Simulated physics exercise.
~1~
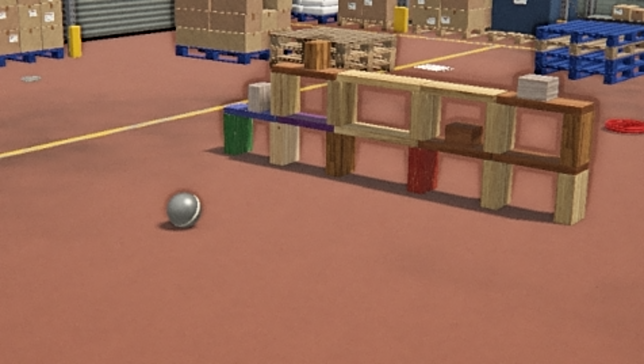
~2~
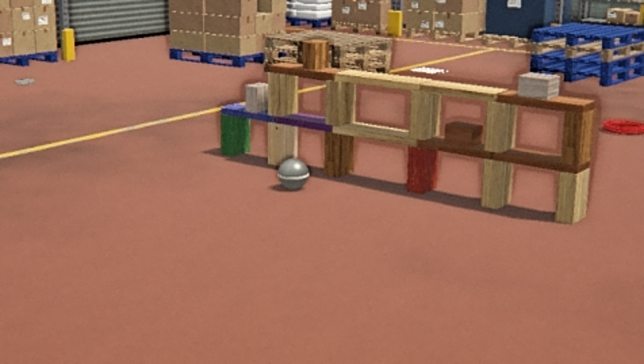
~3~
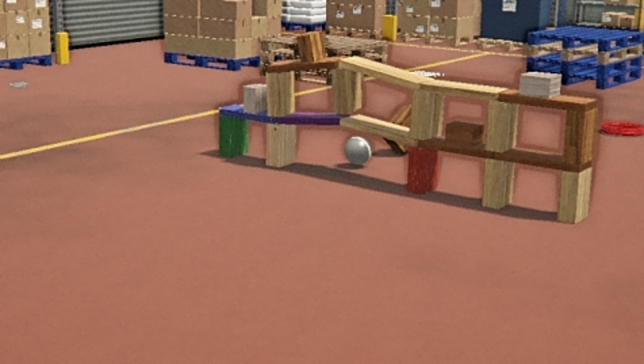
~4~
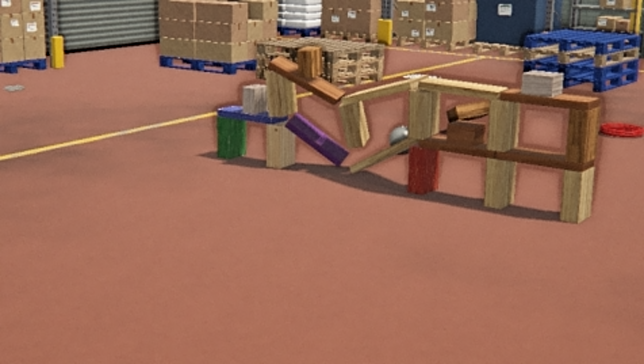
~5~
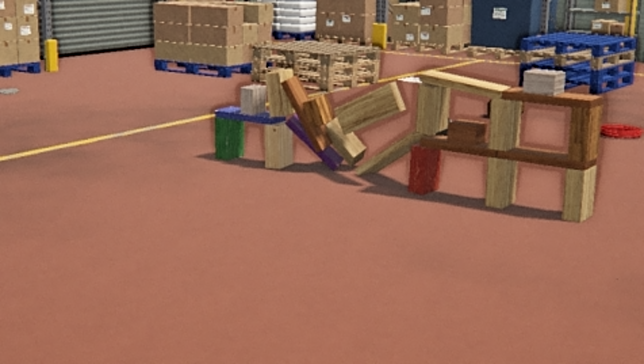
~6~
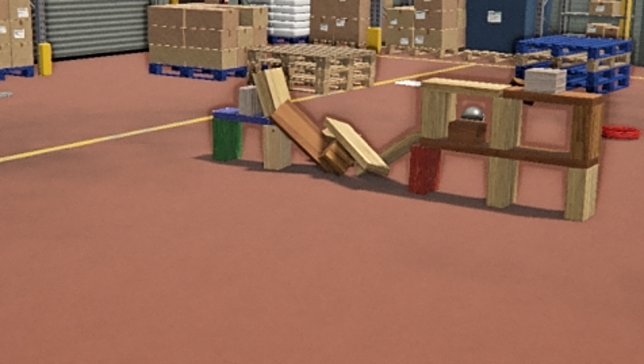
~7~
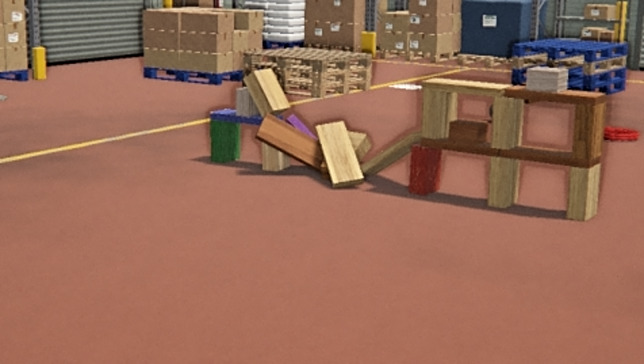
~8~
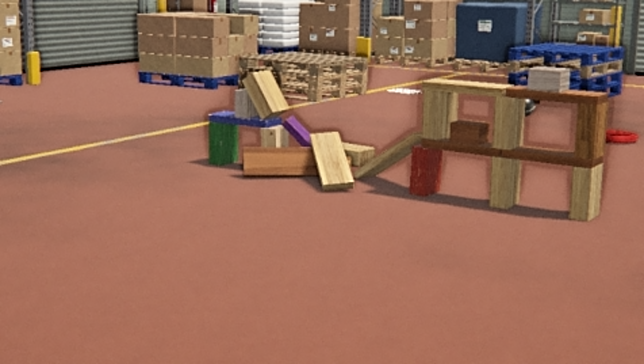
On a warehouse floor, in front of stacked cartons and blue pallets, a steel ball rolls right toward a two-storey structure of wooden posts and planks. It reaches the left part of the structure and knocks a brown lower post askew as it pushes through. The planks above sag, the purple one tips down, and upper posts and planks tumble into a heap. The ball carries on to the right behind the structure, glimpsed through its openings. At the end, the left middle lies collapsed, while the blue plank, the green and red posts and the right side still stand.
